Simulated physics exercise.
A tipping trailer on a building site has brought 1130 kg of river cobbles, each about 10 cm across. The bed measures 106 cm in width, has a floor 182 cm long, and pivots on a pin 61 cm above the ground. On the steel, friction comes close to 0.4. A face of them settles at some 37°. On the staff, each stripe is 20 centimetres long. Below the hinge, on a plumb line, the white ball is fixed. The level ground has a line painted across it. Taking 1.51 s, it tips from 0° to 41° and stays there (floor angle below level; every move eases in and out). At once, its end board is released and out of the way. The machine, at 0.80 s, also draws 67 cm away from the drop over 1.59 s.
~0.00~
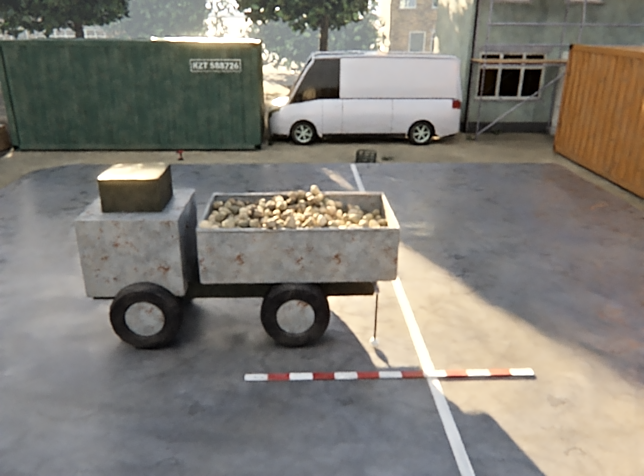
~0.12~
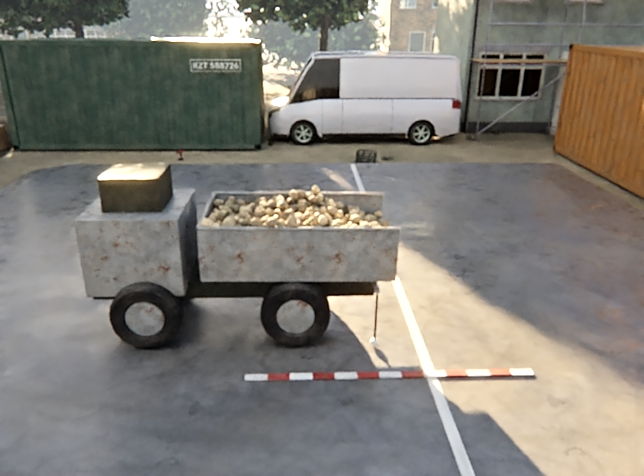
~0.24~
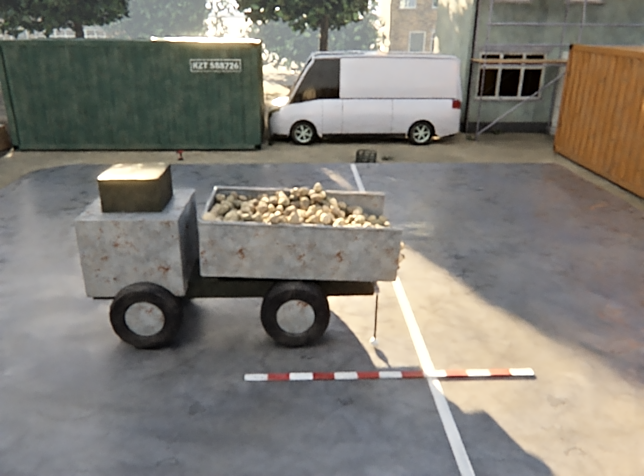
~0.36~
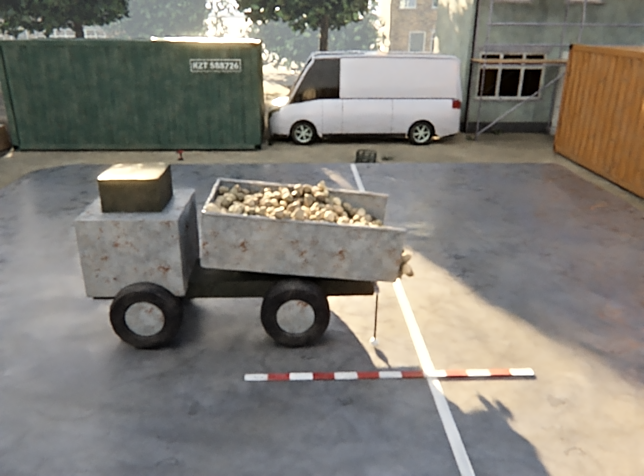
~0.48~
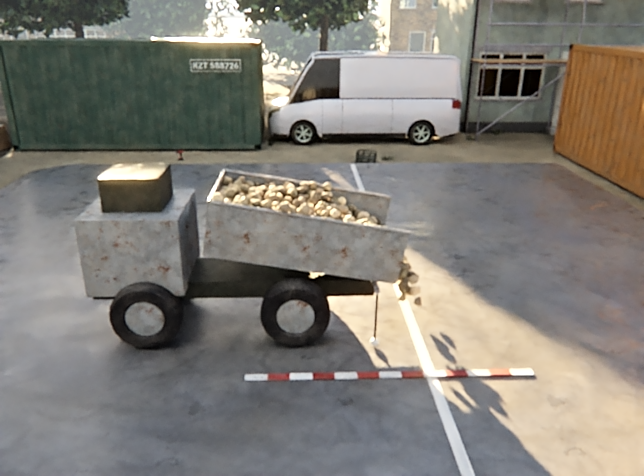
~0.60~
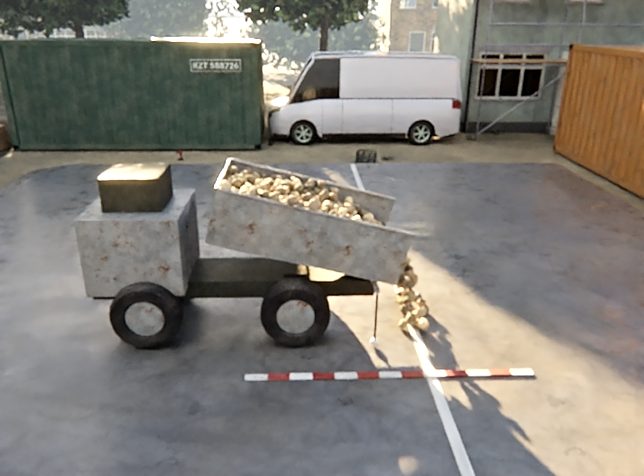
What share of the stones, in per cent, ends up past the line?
55 %.
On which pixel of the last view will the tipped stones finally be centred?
Look at roughly (417, 308).
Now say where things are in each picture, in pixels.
The first frame shows lip at (396, 280), floor tilted 0°, highest stones at (301, 198).
The second frame shows lip at (396, 281), floor tilted 1°, highest stones at (295, 198); the stones move at 0.2 m/s on average.
In the third frame, the bed is at 3°, its lip at (396, 281); the top of the load is at (286, 196); 1 % has left.
The fourth frame shows lip at (396, 282), floor tilted 6°, highest stones at (260, 193); 3 % has left.
In the fifth frame, the bed is at 10°, its lip at (397, 283); the top of the load is at (234, 188); 4 % has left.
In the sixth frame, the bed is at 14°, its lip at (397, 285); the top of the load is at (238, 177); 6 % has left.
After 1.1 s the floor is at 35°; 78 % in the bed, 12 % short of the line, 10 % past the line; the foremost stones are at (463, 315).
After 1.6 s the floor is at 41°; 26 % in the bed, 39 % short of the line, 35 % past the line; the foremost stones are at (505, 323).
After 2.8 s the floor is at 41°; 0 % in the bed, 44 % short of the line, 56 % past the line; the foremost stones are at (557, 304).
After 5.6 s the floor is at 41°; 0 % in the bed, 44 % short of the line, 56 % past the line; the foremost stones are at (559, 306).
